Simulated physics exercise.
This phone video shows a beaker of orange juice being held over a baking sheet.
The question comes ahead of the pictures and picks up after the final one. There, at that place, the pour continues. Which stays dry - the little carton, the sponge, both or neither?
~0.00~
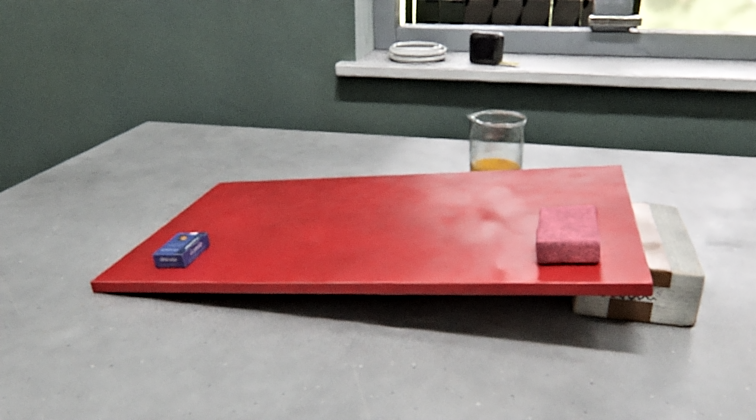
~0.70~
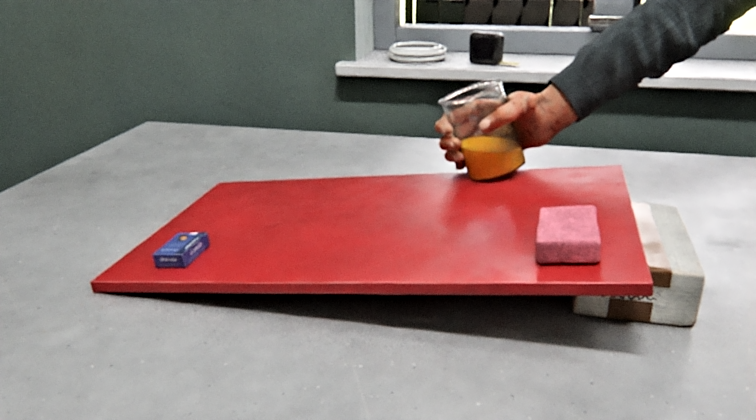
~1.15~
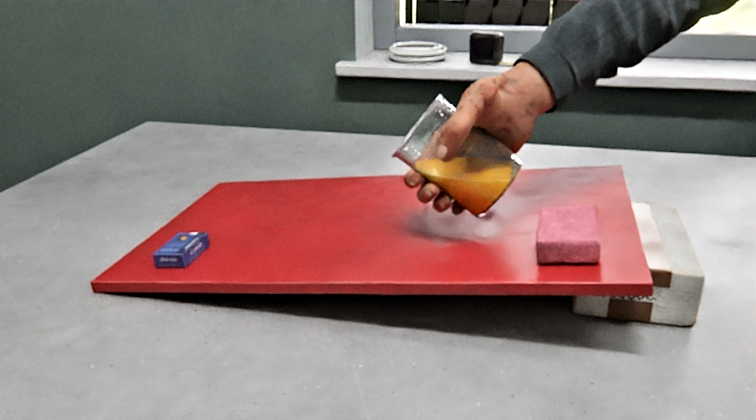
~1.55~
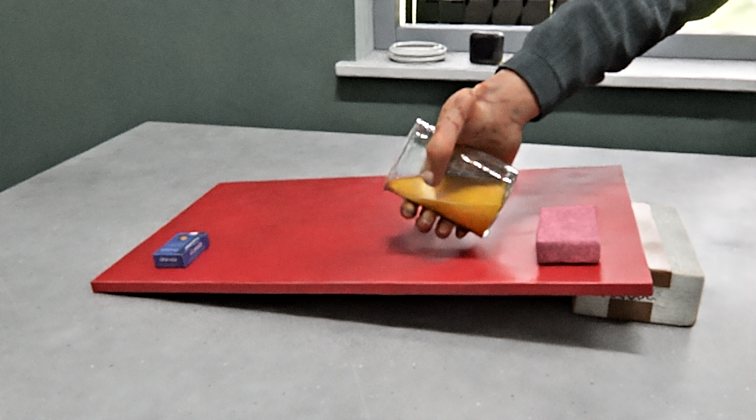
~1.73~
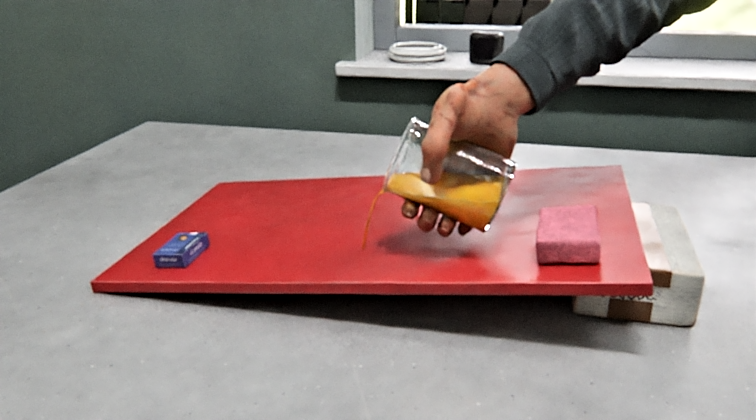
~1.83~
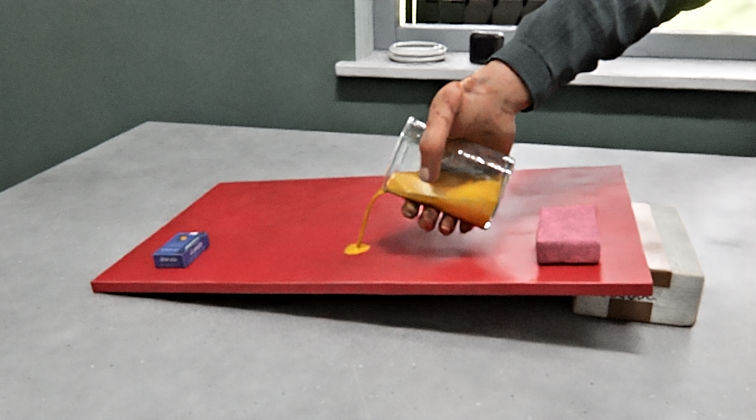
Going one by one: On the left the little carton: Gets wet; on the right the sponge: Stays dry.
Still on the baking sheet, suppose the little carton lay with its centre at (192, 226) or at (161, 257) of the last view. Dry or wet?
Option one leaves it sitting in the spill; option two leaves it sitting in the spill.
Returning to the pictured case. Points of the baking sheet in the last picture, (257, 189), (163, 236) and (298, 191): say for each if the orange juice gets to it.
First one left alone; second one got to; third one left alone.
After 2.6 s, it runs down to the left; the little carton is dry; the sponge is dry.
After 4.3 s, it runs down to the left and off the end; the little carton is wet; the sponge is dry.
After 8.1 s, it runs down to the left and off the end; the little carton is wet; the sponge is dry.
